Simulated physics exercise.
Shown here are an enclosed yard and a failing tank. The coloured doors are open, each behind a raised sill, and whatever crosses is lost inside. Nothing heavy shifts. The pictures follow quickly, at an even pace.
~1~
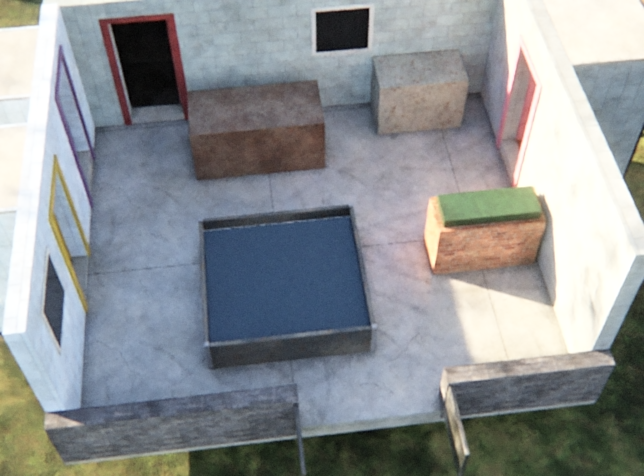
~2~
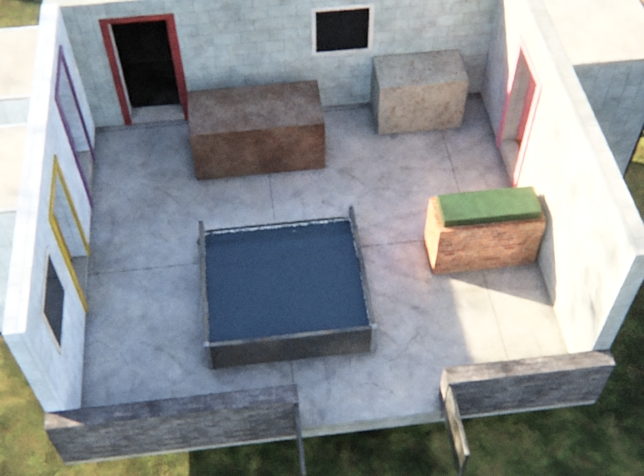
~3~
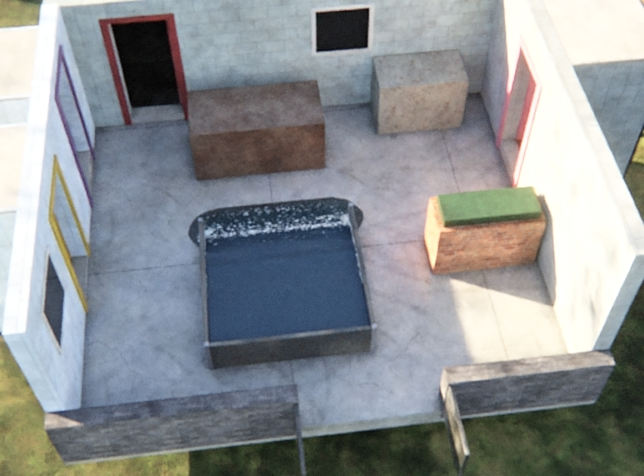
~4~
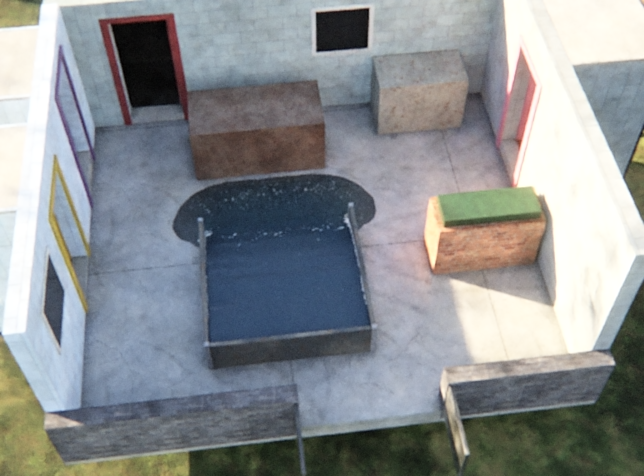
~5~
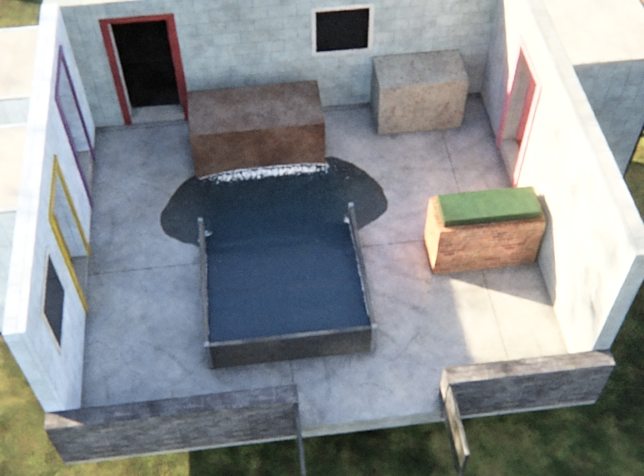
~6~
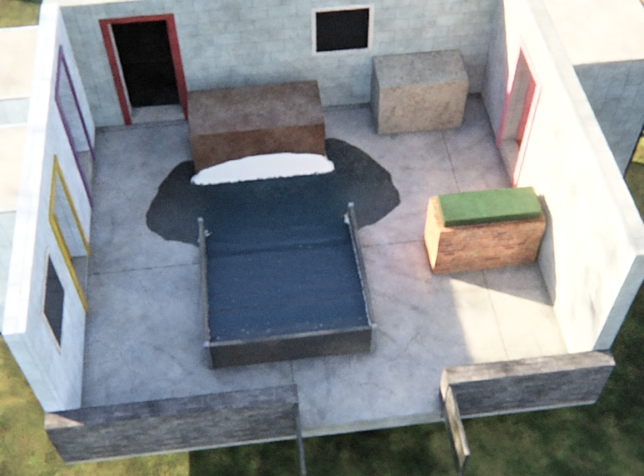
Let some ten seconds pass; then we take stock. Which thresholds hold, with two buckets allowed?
At the end, red door: Limit not exceeded. Pink door: Limit not exceeded. Yellow door: Limit exceeded. Purple door: Limit not exceeded.
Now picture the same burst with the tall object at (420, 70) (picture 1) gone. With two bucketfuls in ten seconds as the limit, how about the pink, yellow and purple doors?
One by one: The pink one stays under, the yellow one passes that mark, the purple one is under.
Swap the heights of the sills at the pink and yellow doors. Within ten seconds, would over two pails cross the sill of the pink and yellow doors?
Pink lets more in; yellow keeps below it.
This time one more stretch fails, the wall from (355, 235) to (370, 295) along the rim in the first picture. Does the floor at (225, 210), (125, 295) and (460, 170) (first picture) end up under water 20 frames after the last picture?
So: Spared, then spared, then wetted.
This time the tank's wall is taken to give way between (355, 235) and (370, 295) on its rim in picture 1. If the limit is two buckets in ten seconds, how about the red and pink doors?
Note - red door: Short of the mark, pink door: Short of the mark.
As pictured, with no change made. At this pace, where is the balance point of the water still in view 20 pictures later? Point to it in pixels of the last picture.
I would point to (280, 214).
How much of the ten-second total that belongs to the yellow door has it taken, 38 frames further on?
My estimate is close to 75 per cent.
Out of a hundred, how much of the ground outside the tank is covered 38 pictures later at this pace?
It comes to roughly 75 in a hundred.
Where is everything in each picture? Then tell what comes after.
Still water in the water tank at (283, 274), in the first frame.
Water pours out on the water tank's far side and has run to a hidden place, in the second frame.
The front is at (355, 212), out from the gap on the water tank's far side, in the third frame.
The front is at (359, 191), out from the gap on the water tank's far side, in the fourth frame.
Water pours out on the water tank's far side and has run to (359, 174), in the fifth frame.
Water pours out on the water tank's far side and has run to (343, 146), in the sixth frame.
A moment on, water covers 25 % of the floor; the red door wet at the sill, nothing in, the pink door not reached, the yellow door not reached, the purple door not reached.
Next, water covers 35 % of the floor; the red door wet at the sill, nothing in, the pink door not reached, the yellow door not reached, the purple door wet at the sill, nothing in.
Then, water covers 55 % of the floor; the red door wet at the sill, nothing in, the pink door under two buckets in, the yellow door under two buckets in, the purple door wet at the sill, nothing in.
Later, water covers 75 % of the floor; the red door wet at the sill, nothing in, the pink door under two buckets in, the yellow door over two buckets in, the purple door wet at the sill, nothing in.
In the end, water covers 95 % of the floor; the red door wet at the sill, nothing in, the pink door under two buckets in, the yellow door over two buckets in, the purple door wet at the sill, nothing in.
